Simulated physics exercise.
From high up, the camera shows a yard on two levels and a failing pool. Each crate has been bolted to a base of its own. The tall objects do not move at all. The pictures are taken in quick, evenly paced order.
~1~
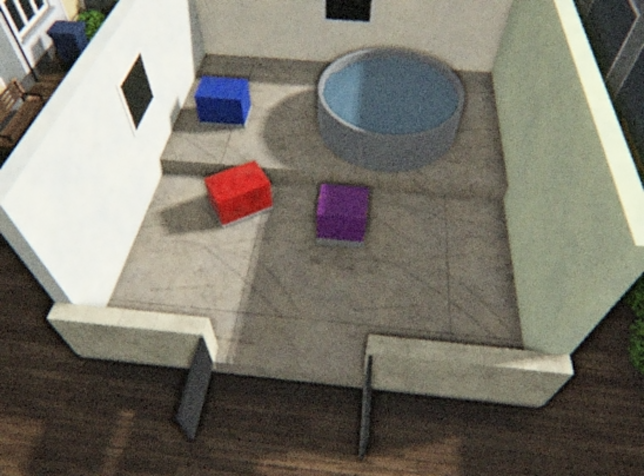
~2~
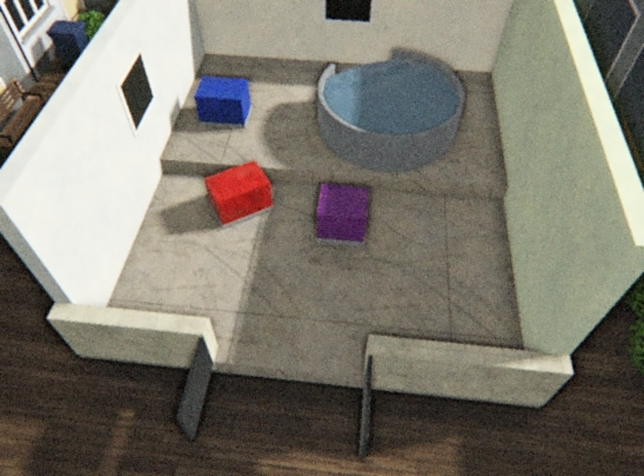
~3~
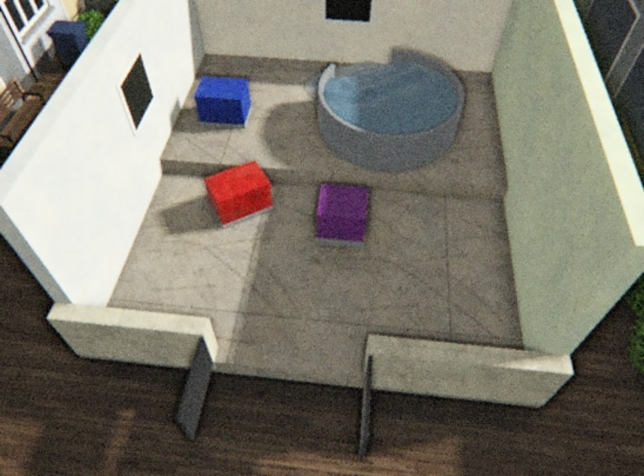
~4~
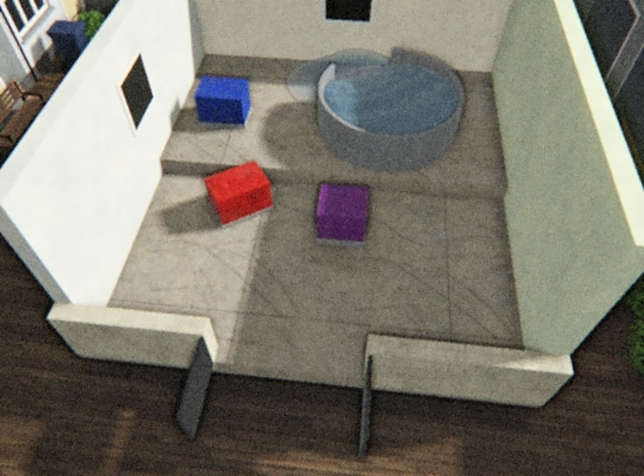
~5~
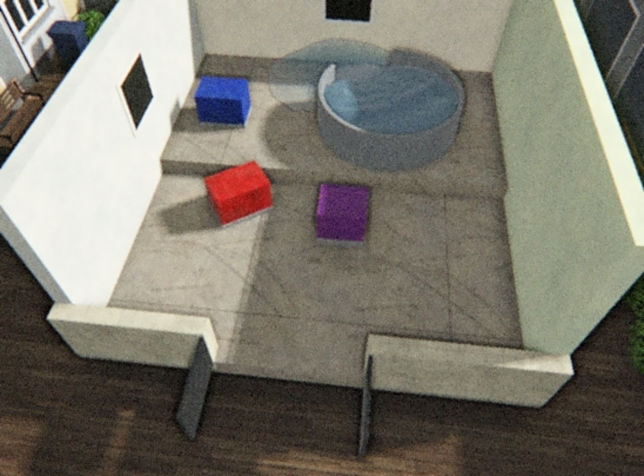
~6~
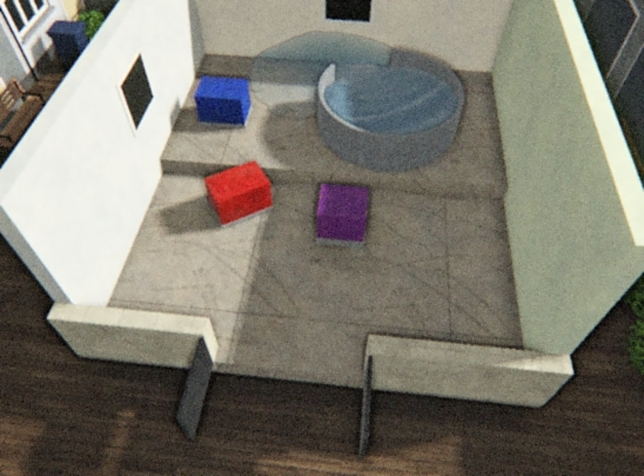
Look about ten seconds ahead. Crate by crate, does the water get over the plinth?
Outcome: The red crate picks up moisture. The blue crate picks up moisture. The purple crate remains moisture-free.
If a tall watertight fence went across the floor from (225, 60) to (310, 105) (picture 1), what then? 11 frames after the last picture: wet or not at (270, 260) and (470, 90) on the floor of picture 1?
In order, I'd call them bare and inundated.
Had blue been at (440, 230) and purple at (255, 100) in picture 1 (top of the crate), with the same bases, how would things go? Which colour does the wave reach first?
My guess is the one in purple.
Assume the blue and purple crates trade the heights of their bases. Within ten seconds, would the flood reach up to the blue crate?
Result: The blue crate is hit.
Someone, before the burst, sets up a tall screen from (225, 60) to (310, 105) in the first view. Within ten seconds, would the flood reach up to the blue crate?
Note - blue crate: Flooded.
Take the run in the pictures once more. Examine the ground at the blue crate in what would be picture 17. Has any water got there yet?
By then the blue crate has been hit.
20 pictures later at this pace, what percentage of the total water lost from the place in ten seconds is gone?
It works out at roughly 0 per cent.
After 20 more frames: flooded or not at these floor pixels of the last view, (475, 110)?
That spot: Submerged.
A moment on, water covers 20 % of the floor; the red crate not reached, the blue crate water round its plinth, the purple crate not reached.
Next, water covers 30 % of the floor; the red crate not reached, the blue crate water round its plinth, the purple crate not reached.
Then, water covers 55 % of the floor; the red crate water round its plinth, the blue crate water round its plinth, the purple crate not reached.
Later, water covers 95 % of the floor; the red crate water round its plinth, the blue crate water round its plinth, the purple crate water round its plinth.
In the end, water covers 100 % of the floor; the red crate was topped, the blue crate was topped, the purple crate stayed above the water.
